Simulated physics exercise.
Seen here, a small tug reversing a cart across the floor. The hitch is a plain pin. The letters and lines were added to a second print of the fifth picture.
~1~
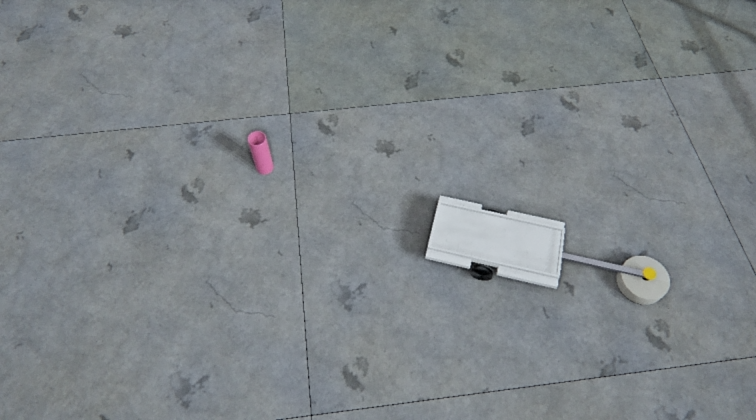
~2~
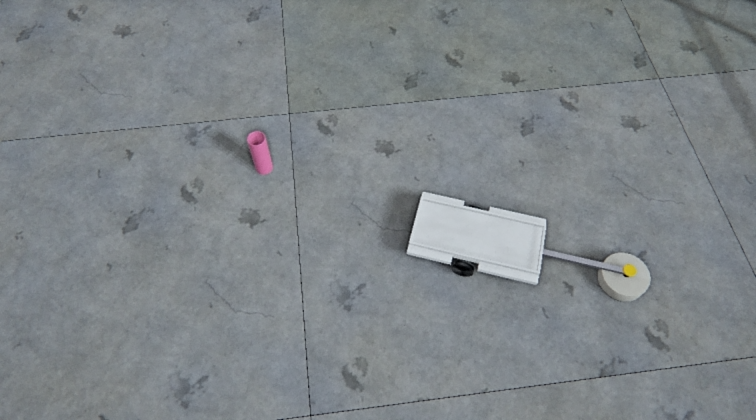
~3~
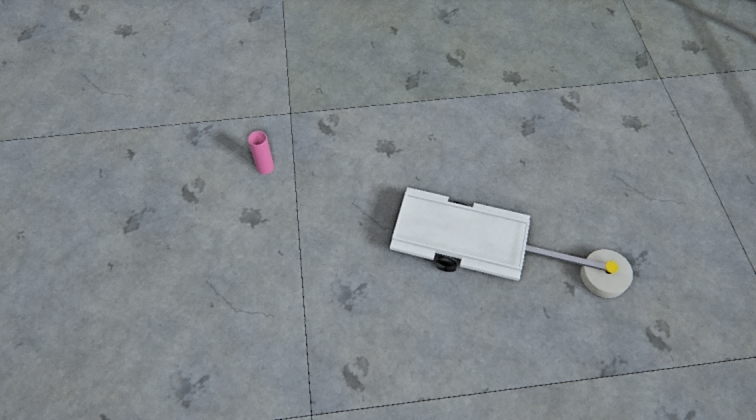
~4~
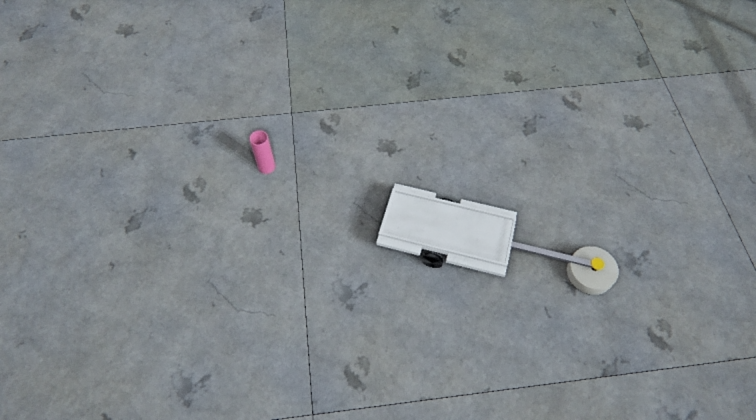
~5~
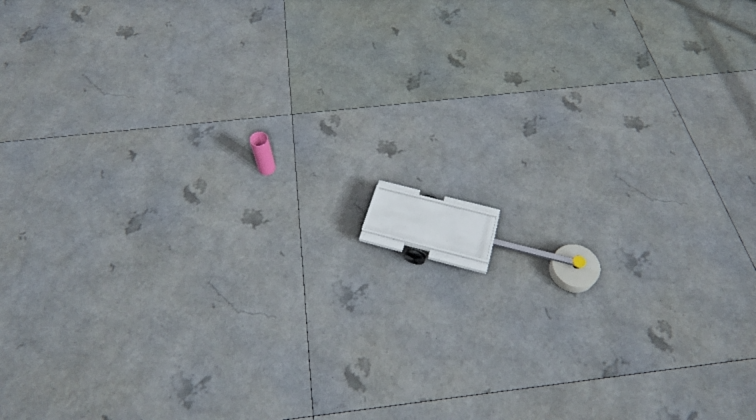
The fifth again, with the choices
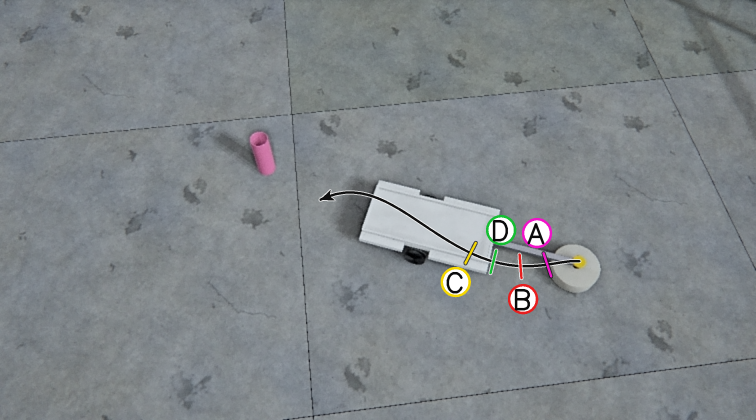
The clip opens on a grey tiled floor with a white cart at right, joined by a thin rod to a small round robot with a yellow spot. The robot and cart move slowly leftward and slightly up together, ending a bit nearer the upright pink post, which stays still.
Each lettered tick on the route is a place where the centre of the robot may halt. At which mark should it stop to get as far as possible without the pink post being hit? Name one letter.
At C, and not beyond.
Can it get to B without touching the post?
Yes.
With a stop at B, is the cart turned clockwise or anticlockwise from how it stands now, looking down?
Clockwise.
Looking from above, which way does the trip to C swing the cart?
Clockwise.
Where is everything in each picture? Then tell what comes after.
The first picture shows robot (645, 278); white cart (496, 239); pink post (265, 167).
The second picture shows robot (625, 275); white cart (478, 235); pink post (264, 168).
The third picture shows robot (608, 272); white cart (461, 231); pink post (265, 167).
The fourth picture shows robot (594, 269); white cart (448, 227); pink post (267, 167).
The fifth picture shows robot (576, 267); white cart (431, 224); pink post (267, 168).
On the marked copy, A at (547, 265); B at (520, 266); C at (471, 253); D at (493, 262); the route from (579, 261) via (442, 237) to (320, 200).
With C. Early on, robot (538, 271), cart (398, 215).
Further on, robot (500, 269), cart (367, 203).
At the end, robot (469, 259), cart (340, 190); nothing has been touched.
As for the rest, A is safe but short; B is safe but short; D is safe but short.
